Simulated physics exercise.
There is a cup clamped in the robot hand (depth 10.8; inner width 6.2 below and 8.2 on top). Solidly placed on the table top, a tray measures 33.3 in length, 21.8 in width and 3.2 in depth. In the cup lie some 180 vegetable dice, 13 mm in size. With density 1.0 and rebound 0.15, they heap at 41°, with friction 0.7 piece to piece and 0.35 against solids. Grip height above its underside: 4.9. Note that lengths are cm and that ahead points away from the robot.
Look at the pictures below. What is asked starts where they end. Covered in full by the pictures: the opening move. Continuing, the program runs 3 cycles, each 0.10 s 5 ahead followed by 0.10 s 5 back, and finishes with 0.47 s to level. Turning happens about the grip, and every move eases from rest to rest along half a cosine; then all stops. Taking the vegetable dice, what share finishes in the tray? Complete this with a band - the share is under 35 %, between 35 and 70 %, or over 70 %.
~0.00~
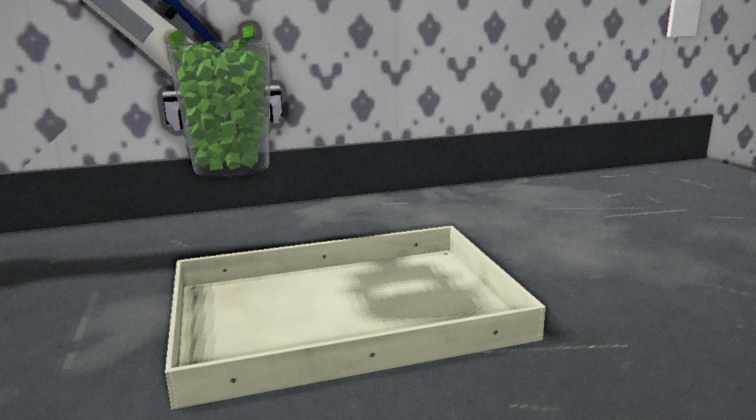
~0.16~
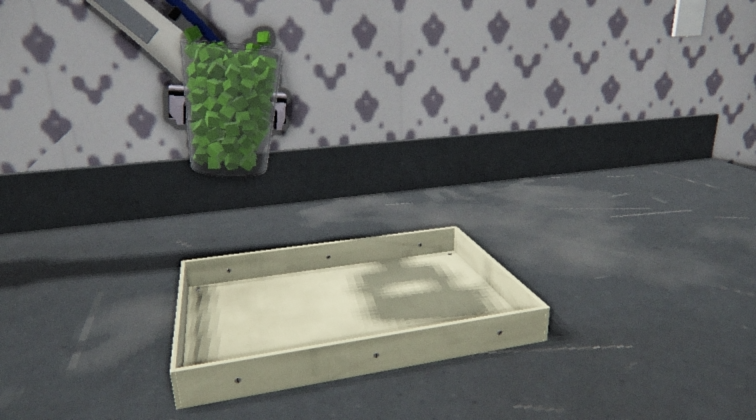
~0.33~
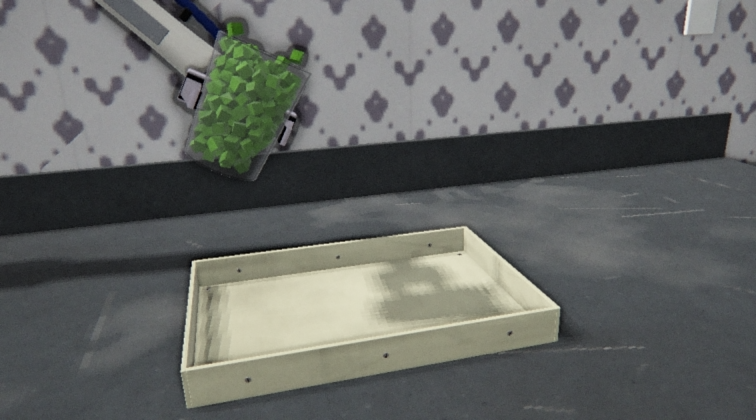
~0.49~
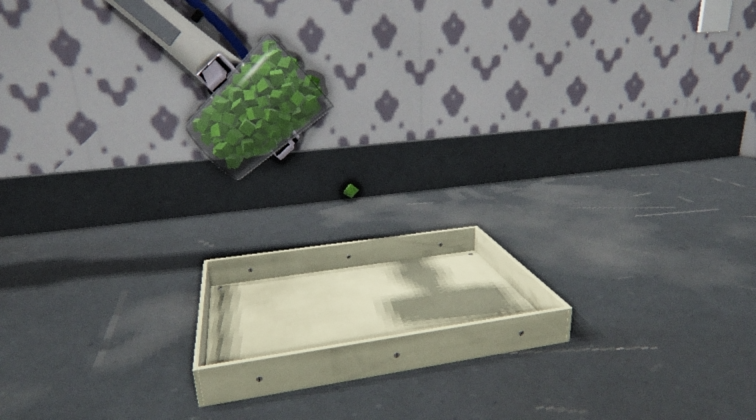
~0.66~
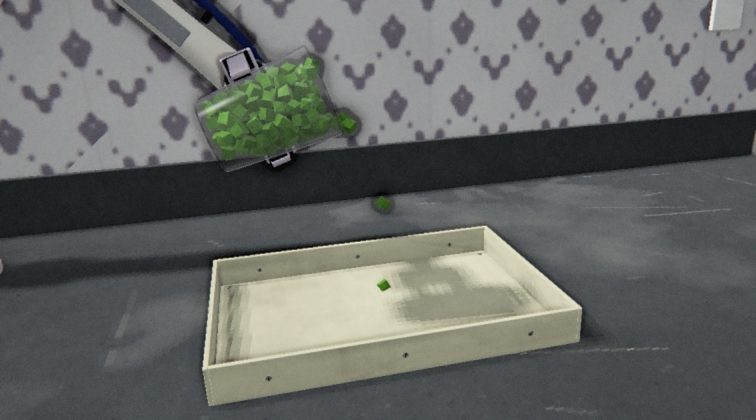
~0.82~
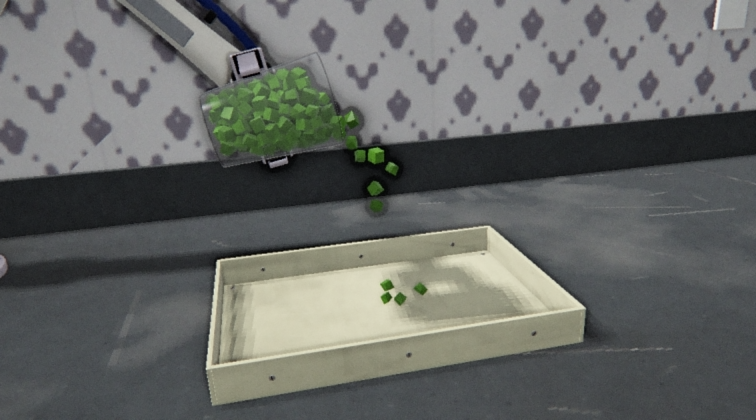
The share is over 70 %.
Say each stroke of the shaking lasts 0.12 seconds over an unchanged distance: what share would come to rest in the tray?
That change gives some 85 percent.
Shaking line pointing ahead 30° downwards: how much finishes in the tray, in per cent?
It comes to around 55 percent.
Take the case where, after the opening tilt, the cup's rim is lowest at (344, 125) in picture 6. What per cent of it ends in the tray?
Roughly 65 per cent.
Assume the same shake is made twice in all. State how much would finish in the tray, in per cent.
It would then be around 80 per cent.
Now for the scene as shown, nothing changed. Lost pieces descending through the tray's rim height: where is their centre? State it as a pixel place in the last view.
I'd say somewhere around (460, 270).
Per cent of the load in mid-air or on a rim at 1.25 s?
Estimated fraction: Near 8 %.
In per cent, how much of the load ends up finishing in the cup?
I'd put it close to 10 per cent.
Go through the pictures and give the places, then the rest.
In the first picture, cup middle at (226, 110), level; upper third of the load around (221, 69), from x 175 to 260, top at y 35; 180 in the cup.
In the second picture, cup middle at (231, 110), tilted 8° forward; upper third of the load around (228, 69), from x 190 to 270, top at y 35.
In the third picture, cup middle at (243, 111), tilted 27° forward; upper third of the load around (247, 72), from x 200 to 295, top at y 30.
In the fourth picture, cup middle at (256, 113), tilted 52° forward; upper third of the load around (270, 81), from x 200 to 350, top at y 45; 179 in the cup, 1 in flight or on a rim.
In the fifth picture, cup middle at (266, 115), tilted 71° forward; upper third of the load around (280, 91), from x 210 to 385, top at y 65; 178 in the cup, 1 in the tray, 1 in flight or on a rim.
In the sixth picture, cup middle at (270, 115), tilted 79° forward; upper third of the load around (274, 96), from x 215 to 420, top at y 75; 170 in the cup, 4 in the tray, 6 in flight or on a rim.
After 1.25 s, tilted 79° forward, highest piece 21 above the table; 127 in the tray, 32 in the cup, 6 on the table or floor, 15 in flight or on a rim.
After 1.68 s, tilted 34° forward, highest piece 25 above the table; 158 in the tray, 15 in the cup, 7 on the table or floor.
After 2.09 s, level, highest piece 20 above the table; 158 in the tray, 15 in the cup, 7 on the table or floor.
After 3.14 s, level, highest piece 20 above the table; 158 in the tray, 15 in the cup, 7 on the table or floor.
At rest, 158 in the tray, 15 in the cup, 7 on the table or floor. That is 88 % in the tray.
